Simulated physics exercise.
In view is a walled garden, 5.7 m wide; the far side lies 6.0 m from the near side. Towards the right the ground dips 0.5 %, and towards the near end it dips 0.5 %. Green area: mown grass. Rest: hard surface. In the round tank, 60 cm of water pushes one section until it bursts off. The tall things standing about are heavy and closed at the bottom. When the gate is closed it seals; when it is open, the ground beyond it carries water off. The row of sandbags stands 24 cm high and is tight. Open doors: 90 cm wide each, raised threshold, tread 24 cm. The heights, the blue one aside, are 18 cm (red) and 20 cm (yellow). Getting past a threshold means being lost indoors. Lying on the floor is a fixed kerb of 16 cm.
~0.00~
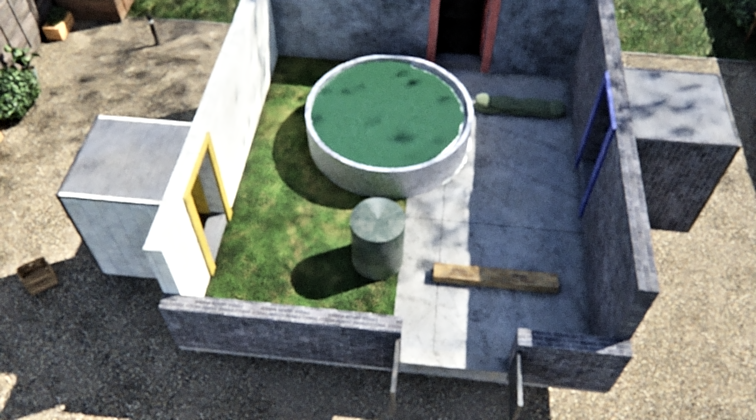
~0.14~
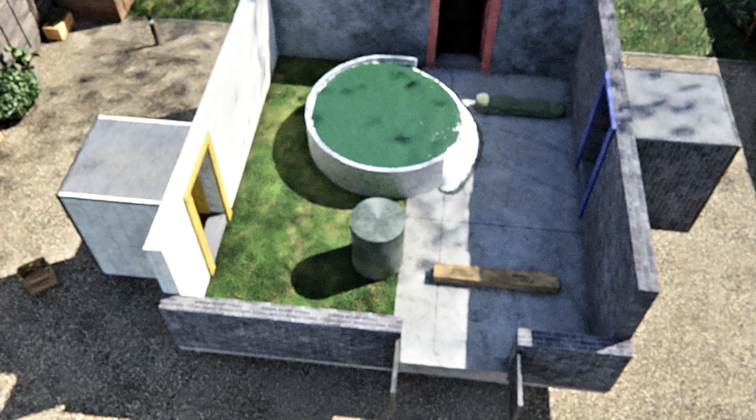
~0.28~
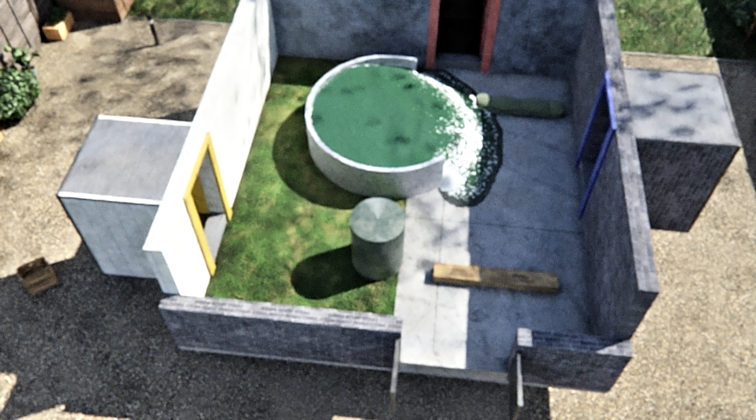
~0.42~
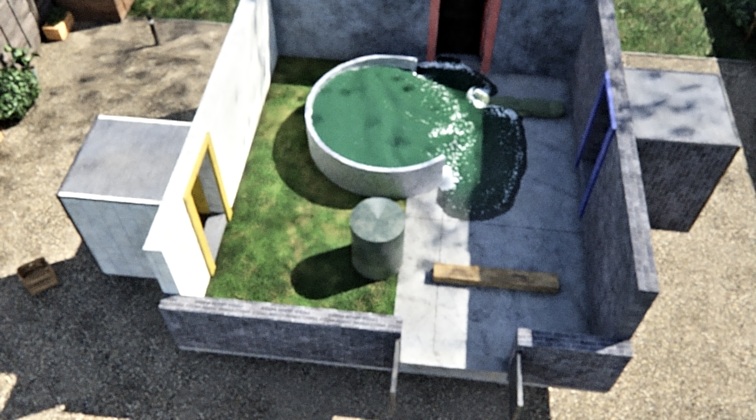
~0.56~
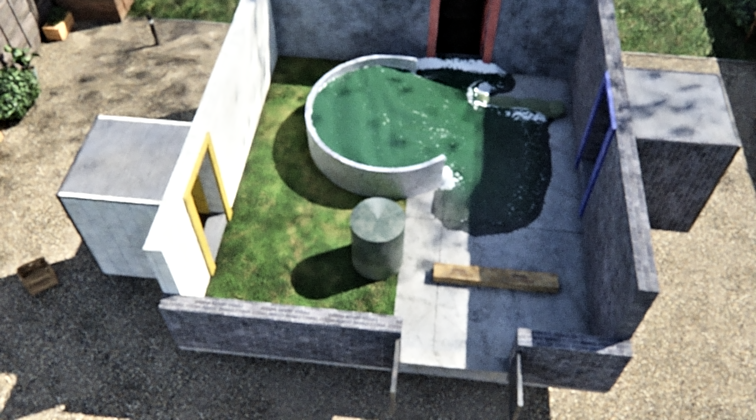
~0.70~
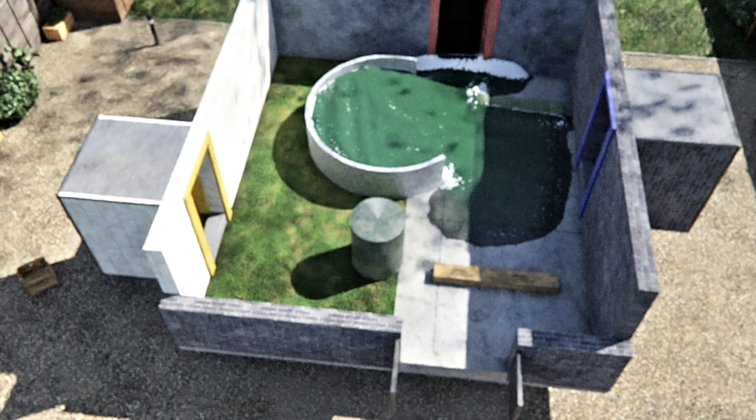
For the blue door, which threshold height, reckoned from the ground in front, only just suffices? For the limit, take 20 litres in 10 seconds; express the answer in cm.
A threshold of roughly 28 cm.
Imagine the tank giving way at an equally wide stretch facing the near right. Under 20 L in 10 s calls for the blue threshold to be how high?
Roughly 25 cm.
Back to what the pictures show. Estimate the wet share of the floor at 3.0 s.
About 50 per cent.
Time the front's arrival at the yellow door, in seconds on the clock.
Yellow 6.5 s.
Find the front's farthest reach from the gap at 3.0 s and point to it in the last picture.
The tip of the flood lies near (587, 365).
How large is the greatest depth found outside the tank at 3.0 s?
37 cm.
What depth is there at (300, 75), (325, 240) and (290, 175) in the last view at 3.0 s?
Depths of roughly 0 cm, 0 cm and 0 cm, in that order.
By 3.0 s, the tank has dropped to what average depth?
Average depth: Approx. 15 cm.
After 1.4 s water covers 35 % of the floor, deepest (42 cm) near (567, 105); 35 cm at the blue door, 0 litres in over its 27 cm threshold.
After 3.0 s water covers 50 % of the floor, deepest (37 cm) near (567, 105); 28 cm at the blue door, 26 litres in over its 27 cm threshold.
After 10.0 s water covers 95 % of the floor, deepest (18 cm) near (575, 212); 14 cm at the blue door, 29 litres in over its 27 cm threshold.
At the blue door as built, the water arrived by 0.8 s and peaked near 35 cm at 1.4 s.
Run again over the same 10 s with other heights there, 61 litres in over 23.5 cm, 6 litres over 32 cm. The limit of 20 litres is kept from about 28 cm up.
